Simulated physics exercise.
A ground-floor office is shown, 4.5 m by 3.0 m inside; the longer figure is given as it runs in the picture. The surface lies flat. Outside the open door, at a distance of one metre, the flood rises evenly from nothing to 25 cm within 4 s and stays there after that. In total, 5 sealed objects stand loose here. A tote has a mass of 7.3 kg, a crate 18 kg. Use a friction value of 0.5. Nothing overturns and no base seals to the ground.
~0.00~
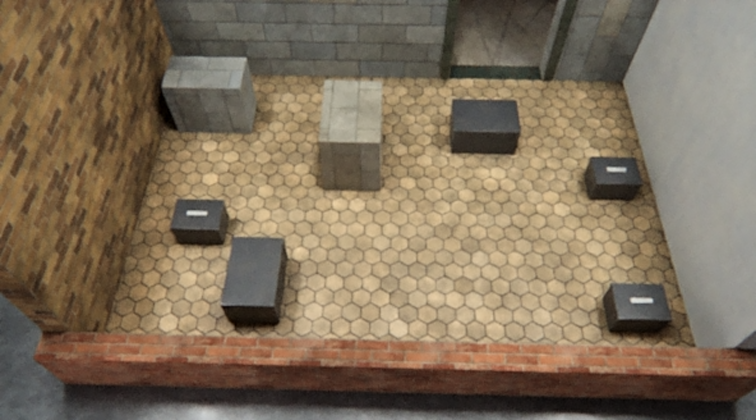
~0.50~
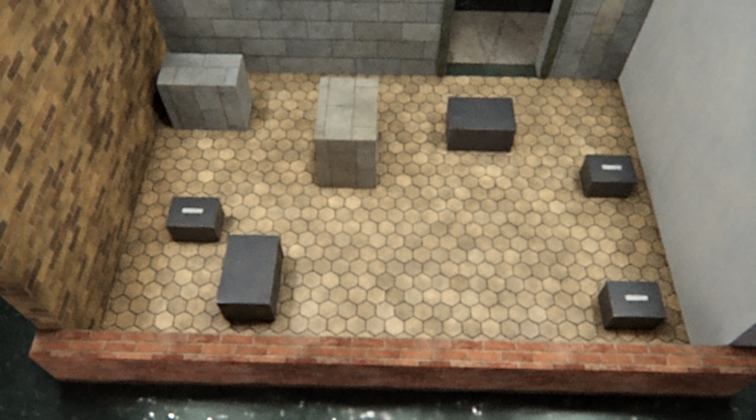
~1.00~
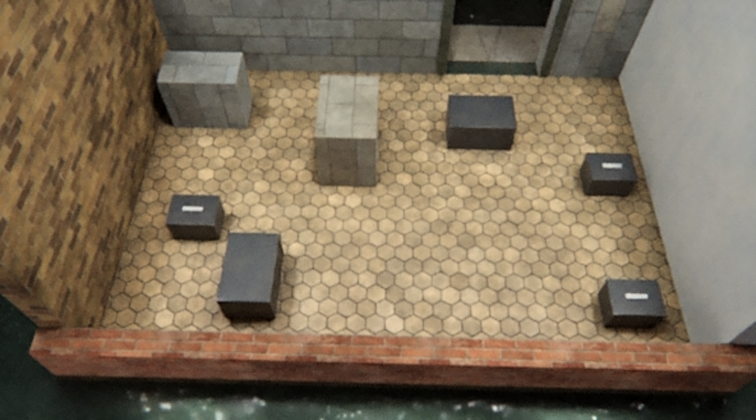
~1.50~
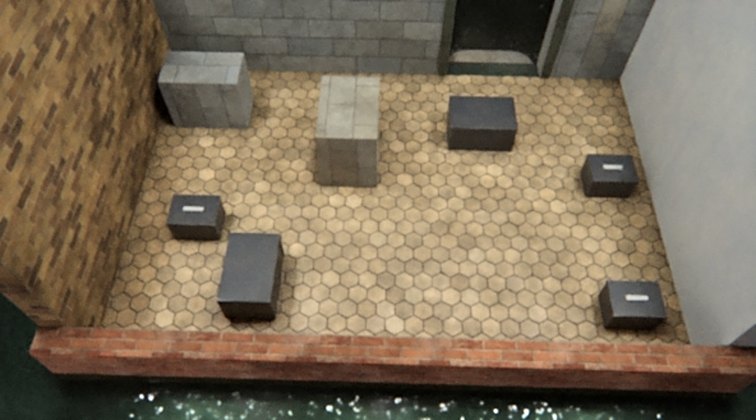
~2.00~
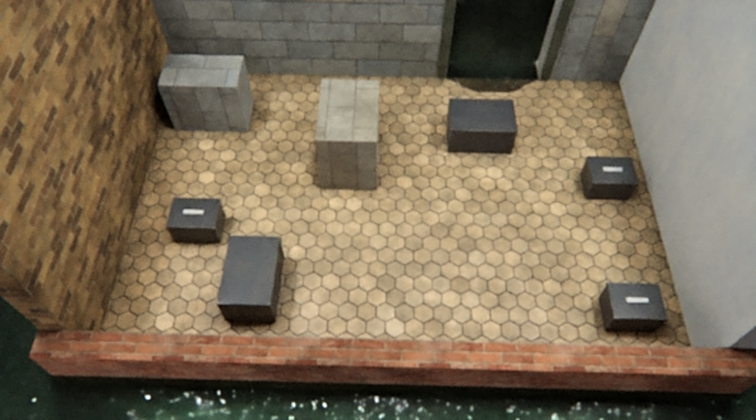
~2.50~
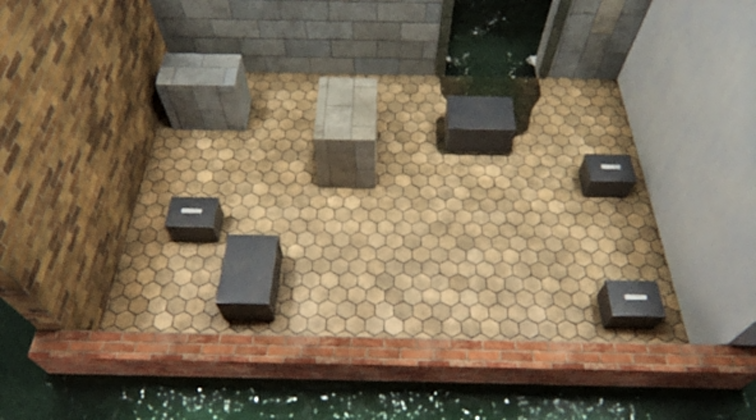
A tiled room with gray blocks and dark boxes sat still while dark water appeared outside its low brick wall, then showed beyond the open doorway and spread just inside, darkening the floor there.
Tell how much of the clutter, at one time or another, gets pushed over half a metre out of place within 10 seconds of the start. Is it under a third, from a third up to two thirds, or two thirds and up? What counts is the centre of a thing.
I would say two thirds and up.
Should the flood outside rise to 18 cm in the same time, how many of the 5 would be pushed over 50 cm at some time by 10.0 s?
3.
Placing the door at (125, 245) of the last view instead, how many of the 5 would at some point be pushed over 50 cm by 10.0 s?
5.
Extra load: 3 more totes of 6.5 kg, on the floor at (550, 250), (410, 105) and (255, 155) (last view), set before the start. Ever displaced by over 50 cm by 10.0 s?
Taking them in the given order: Greater, then smaller, then smaller.
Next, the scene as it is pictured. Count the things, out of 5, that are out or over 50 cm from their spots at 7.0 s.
That would be 3.
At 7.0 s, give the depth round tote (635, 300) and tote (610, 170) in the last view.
Depths: Near 16 cm, then near 14 cm.
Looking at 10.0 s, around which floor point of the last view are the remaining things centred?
That lands at roughly (277, 245).
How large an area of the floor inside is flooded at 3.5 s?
About 3.0 m2.
After 3.5 s 0 of 5 are over 50 cm from their spots; 0 afloat.
After 4.5 s 1 of 5 are over 50 cm from their spots; 0 afloat.
After 7.0 s 3 of 5 are over 50 cm from their spots; 3 afloat.
After 10.0 s 5 of 5 are over 50 cm from their spots, and 5 have been at some point; 5 afloat.
